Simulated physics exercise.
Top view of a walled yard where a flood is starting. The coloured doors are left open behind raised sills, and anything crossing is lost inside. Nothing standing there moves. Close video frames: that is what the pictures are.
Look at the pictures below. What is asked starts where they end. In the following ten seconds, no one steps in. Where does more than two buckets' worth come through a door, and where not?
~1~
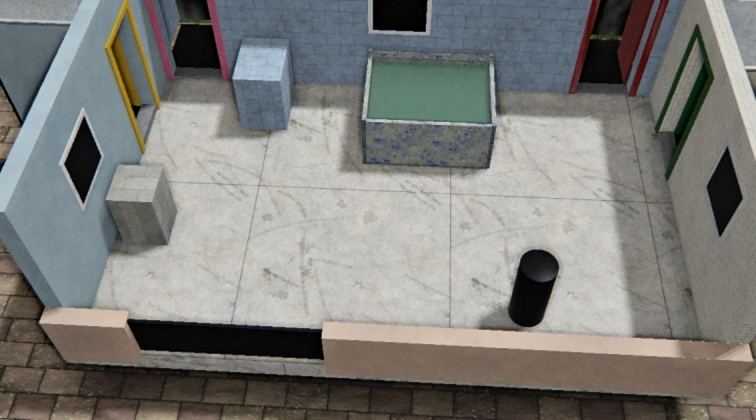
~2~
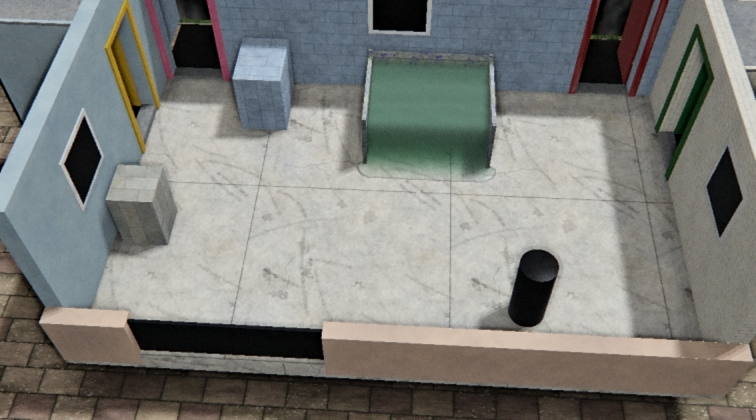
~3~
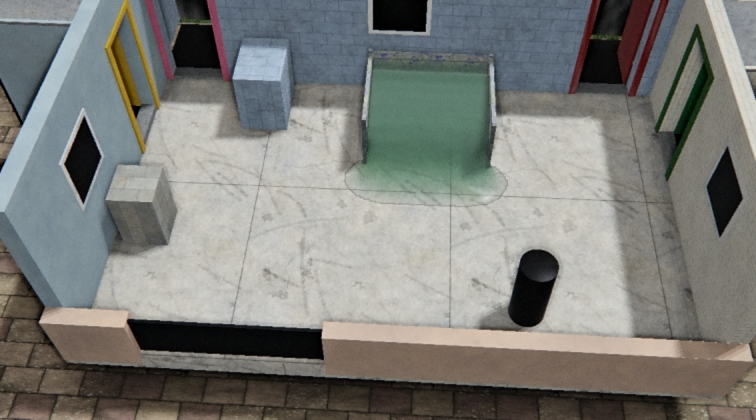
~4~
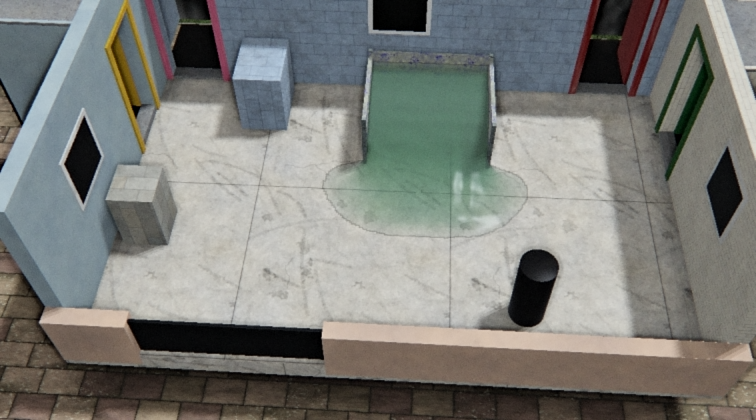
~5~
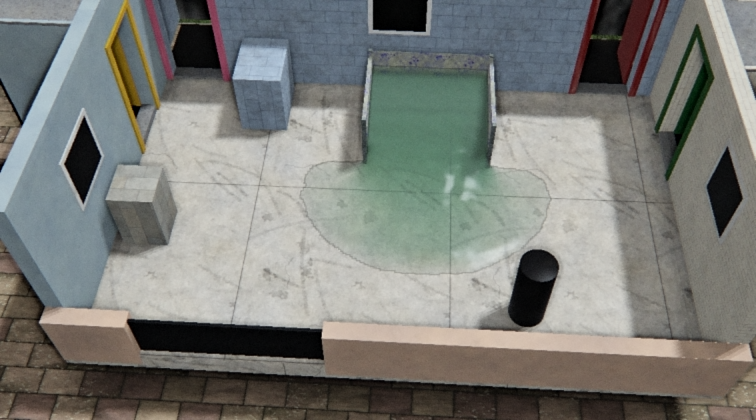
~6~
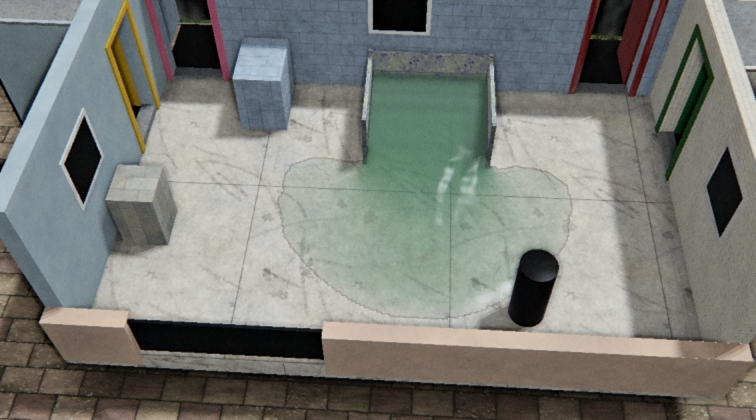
Through the yellow door two buckets or less; through the red door more than two buckets; through the green door two buckets or less; through the pink door more than two buckets.
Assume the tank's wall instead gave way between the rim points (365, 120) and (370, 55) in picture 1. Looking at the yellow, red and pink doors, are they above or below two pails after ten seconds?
Here's how it turns out: The yellow door surpasses the limit, the red door fails to reach the limit, and the pink door surpasses the limit.
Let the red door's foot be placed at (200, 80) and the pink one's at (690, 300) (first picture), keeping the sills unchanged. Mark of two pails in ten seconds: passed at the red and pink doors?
My reading: Red exceeds the limit, pink exceeds the limit.
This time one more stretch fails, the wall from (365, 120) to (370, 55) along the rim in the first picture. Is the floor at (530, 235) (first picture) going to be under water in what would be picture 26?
At that place: No water.
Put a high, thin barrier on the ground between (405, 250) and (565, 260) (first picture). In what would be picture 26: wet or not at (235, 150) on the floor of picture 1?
That spot would be high and dry.
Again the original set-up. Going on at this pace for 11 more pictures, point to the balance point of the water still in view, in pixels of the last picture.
Near pixel (418, 259).
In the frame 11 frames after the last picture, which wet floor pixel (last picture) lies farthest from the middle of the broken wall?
Estimated pixel: (84, 336).
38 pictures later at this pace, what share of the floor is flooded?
Some 90 per cent.
A moment on, water covers 45 % of the floor; the yellow door not reached, the red door not reached, the green door not reached, the pink door not reached.
Next, water covers 50 % of the floor; the yellow door not reached, the red door not reached, the green door not reached, the pink door not reached.
Then, water covers 60 % of the floor; the yellow door not reached, the red door not reached, the green door not reached, the pink door not reached.
Later, water covers 90 % of the floor; the yellow door wet at the sill, nothing in, the red door over two buckets in, the green door wet at the sill, nothing in, the pink door under two buckets in.
In the end, water covers 100 % of the floor; the yellow door wet at the sill, nothing in, the red door far over two buckets in, the green door wet at the sill, nothing in, the pink door far over two buckets in.
